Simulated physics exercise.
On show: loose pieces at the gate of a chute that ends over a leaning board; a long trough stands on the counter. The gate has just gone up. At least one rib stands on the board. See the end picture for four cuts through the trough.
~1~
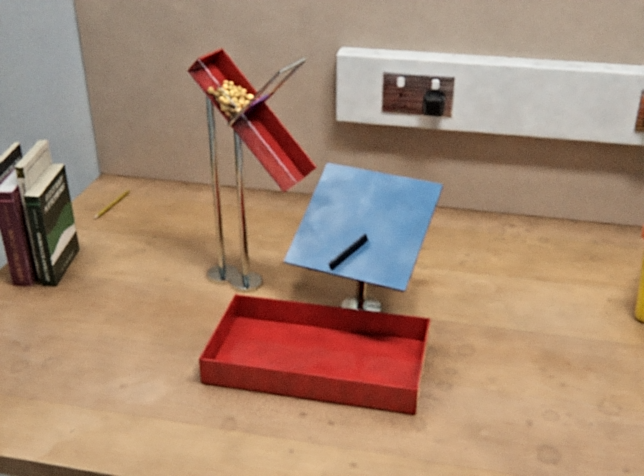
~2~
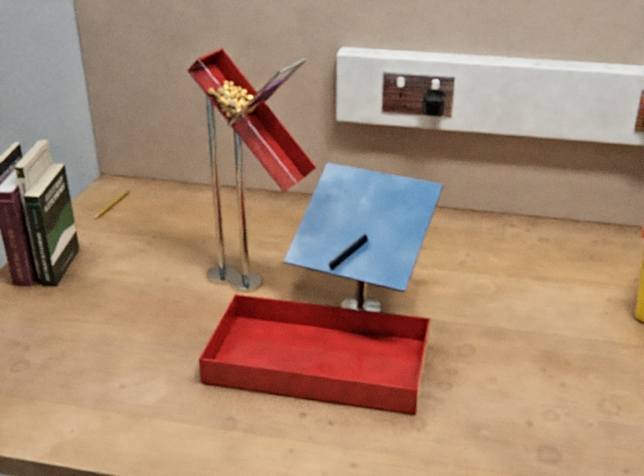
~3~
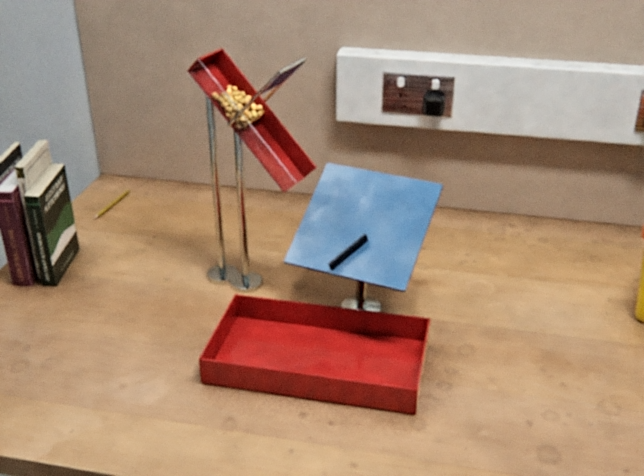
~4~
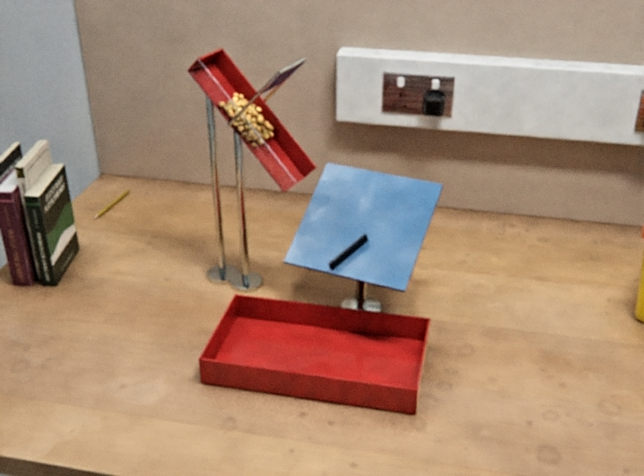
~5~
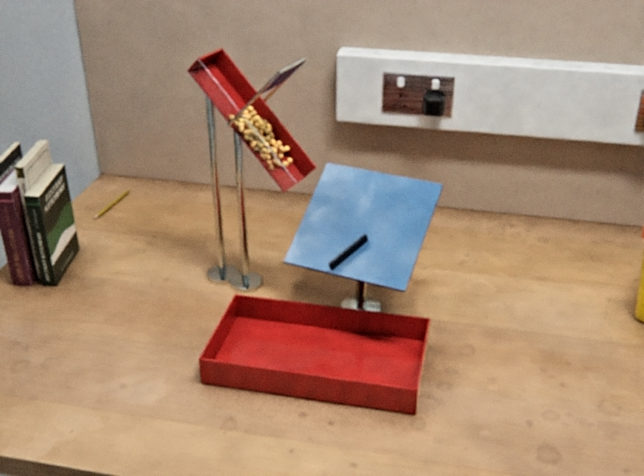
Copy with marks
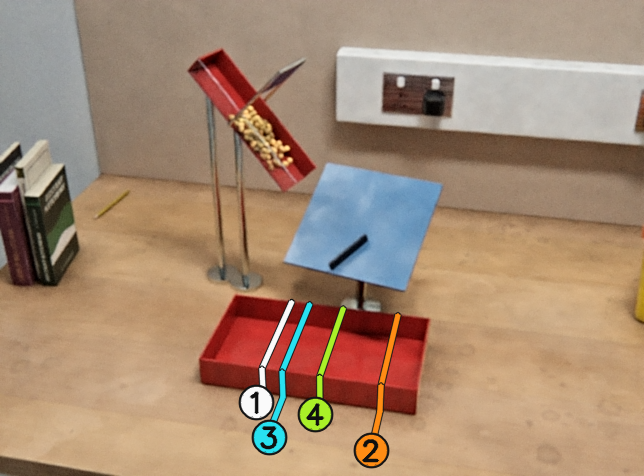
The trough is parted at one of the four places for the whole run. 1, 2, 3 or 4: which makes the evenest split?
3 works best here.
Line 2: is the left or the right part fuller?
Left.
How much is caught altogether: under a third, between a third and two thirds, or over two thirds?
About that: Over two thirds.
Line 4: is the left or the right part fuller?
Left.
On the marked copy, line 1 crosses the front rim at (262, 367); line 2 crosses the front rim at (381, 384); line 3 crosses the front rim at (282, 370); line 4 crosses the front rim at (320, 376).
With 1, of what is caught, a small part on the left of the divider, nearly all on the right.
With 2, of what is caught, all on the left of the divider, none on the right.
With 3, of what is caught, about half on the left of the divider, about half on the right.
With 4, of what is caught, nearly all on the left of the divider, a stray few on the right.
